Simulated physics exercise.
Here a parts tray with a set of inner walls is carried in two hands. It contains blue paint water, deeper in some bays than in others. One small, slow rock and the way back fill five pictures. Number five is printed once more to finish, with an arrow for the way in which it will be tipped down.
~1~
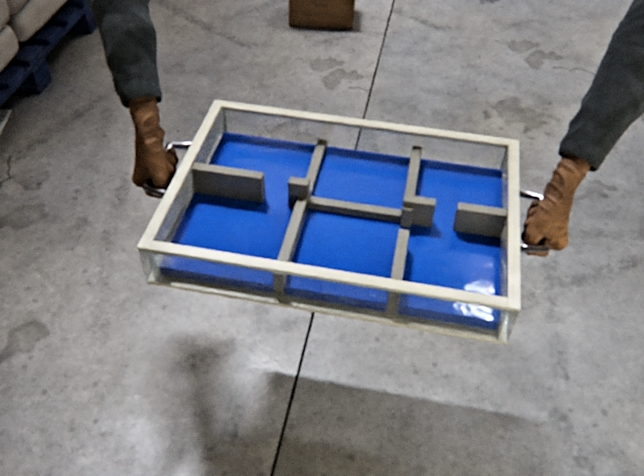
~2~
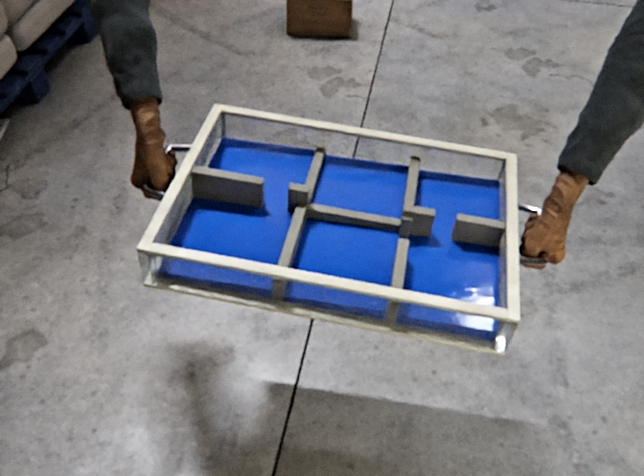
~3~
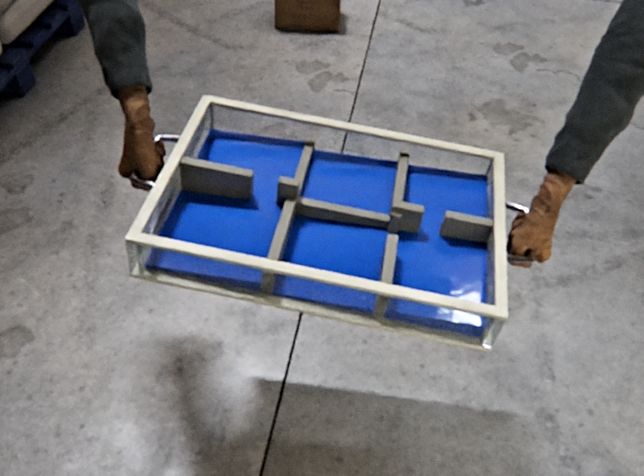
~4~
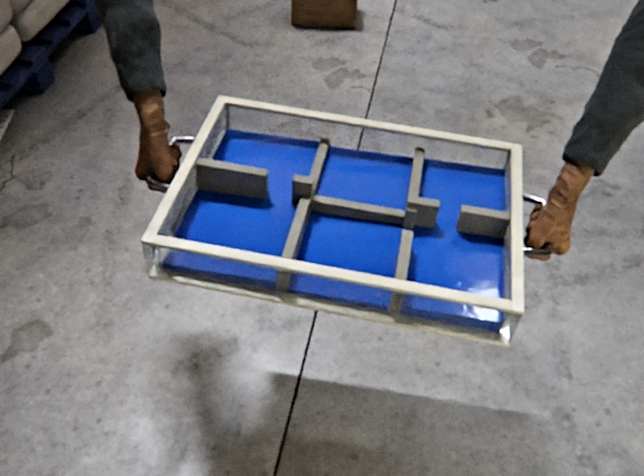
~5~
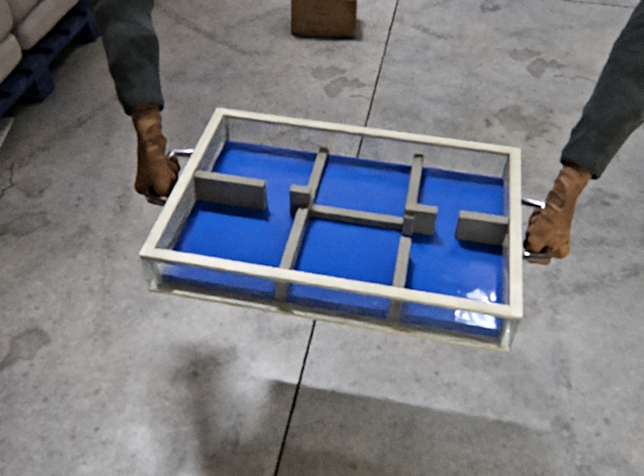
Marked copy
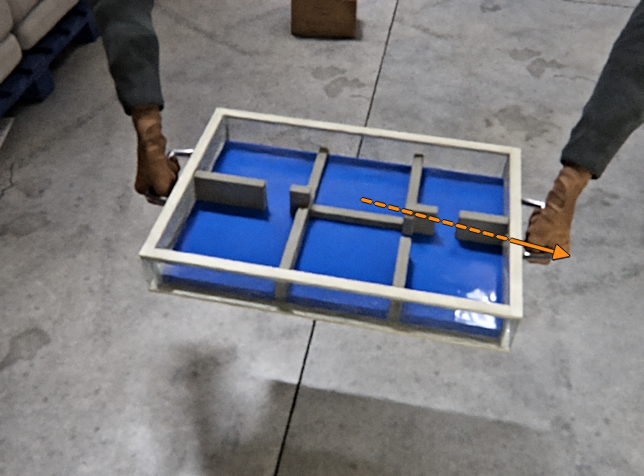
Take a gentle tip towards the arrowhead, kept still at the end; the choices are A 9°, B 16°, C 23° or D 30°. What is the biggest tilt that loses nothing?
B is the one.
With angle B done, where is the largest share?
The front right bay.
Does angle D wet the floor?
Yes.
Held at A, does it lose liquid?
No, that is safe.
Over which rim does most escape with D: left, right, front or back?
Over the right one.
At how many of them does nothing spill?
Two of the four.
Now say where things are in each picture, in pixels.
In the first frame, the tray is level; deepest in the front middle bay, at (345, 251), shallowest in the back left.
In the second frame, tipped about 3° down to the right; no wall is crossed.
In the third frame, tipped about 5° down to the right; no wall is crossed.
In the fourth frame, tipped about 2° down to the right; no wall is crossed.
In the fifth frame, the tray is level; deepest in the front right bay, at (451, 275), shallowest in the back left.
The arrow ends at (563, 254).
If A is chosen, nothing spills; the front right bay holds the most.
If B is chosen, nothing spills; the front right bay holds the most.
If C is chosen, about 16 % goes over the rim.
If D is chosen, about 45 % goes over the rim.
